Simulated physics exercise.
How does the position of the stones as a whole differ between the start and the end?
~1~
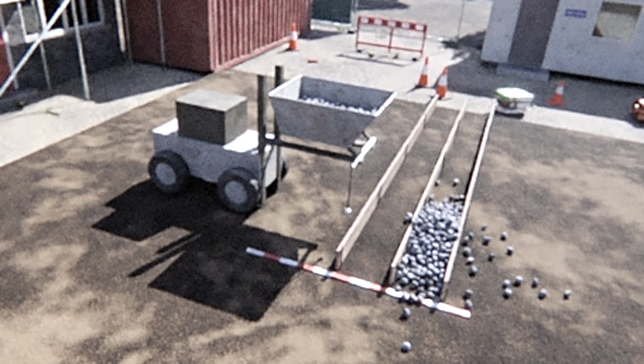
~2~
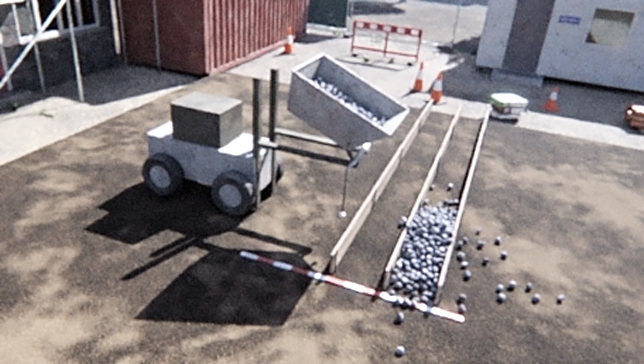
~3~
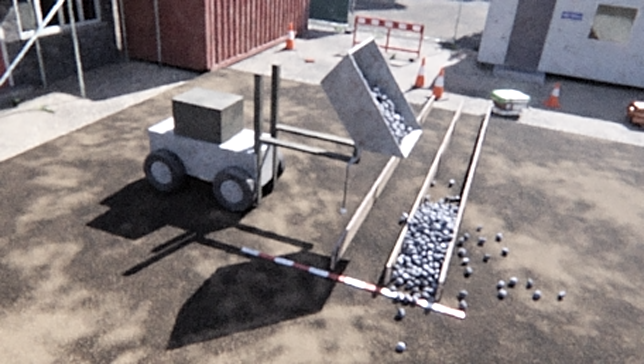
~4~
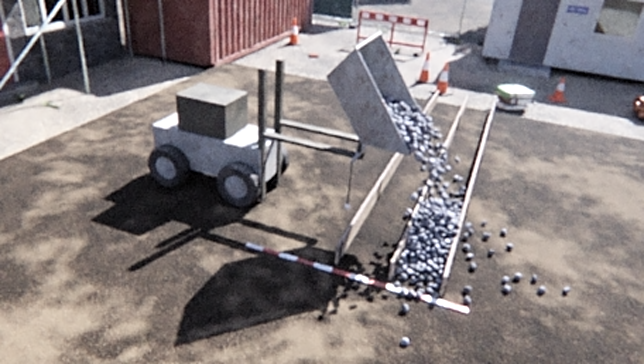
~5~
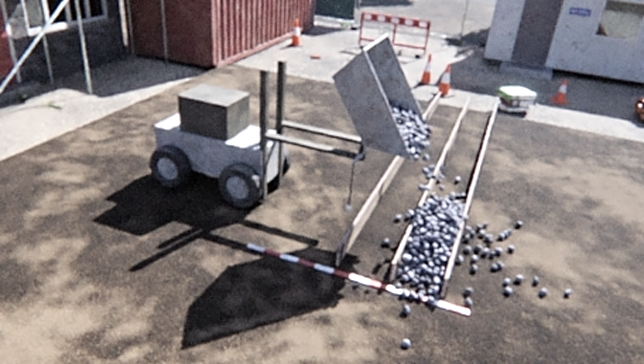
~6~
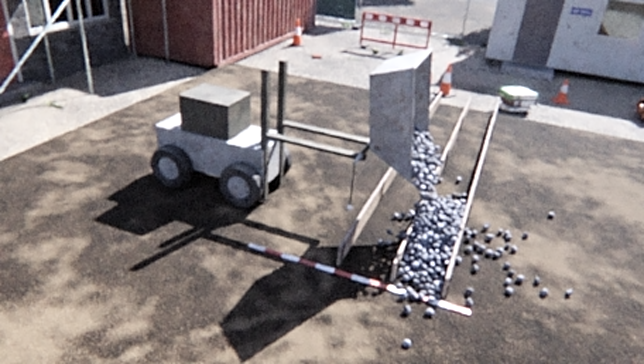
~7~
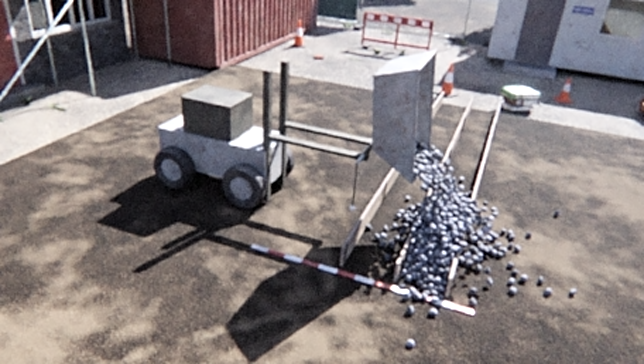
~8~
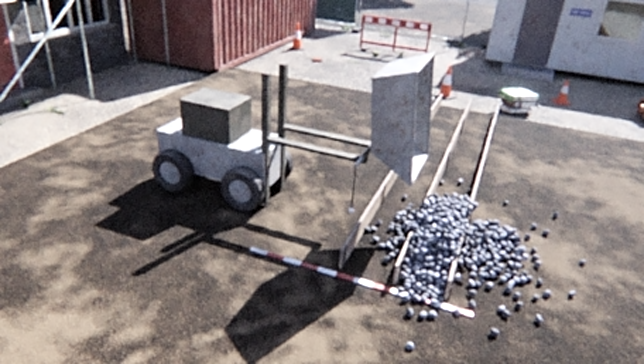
At the start the stones are split between the raised skip and a pile between the boards. By the end the skip has emptied and they lie lower and further right overall, in a wide heap on the ground spilling past the right-hand board.
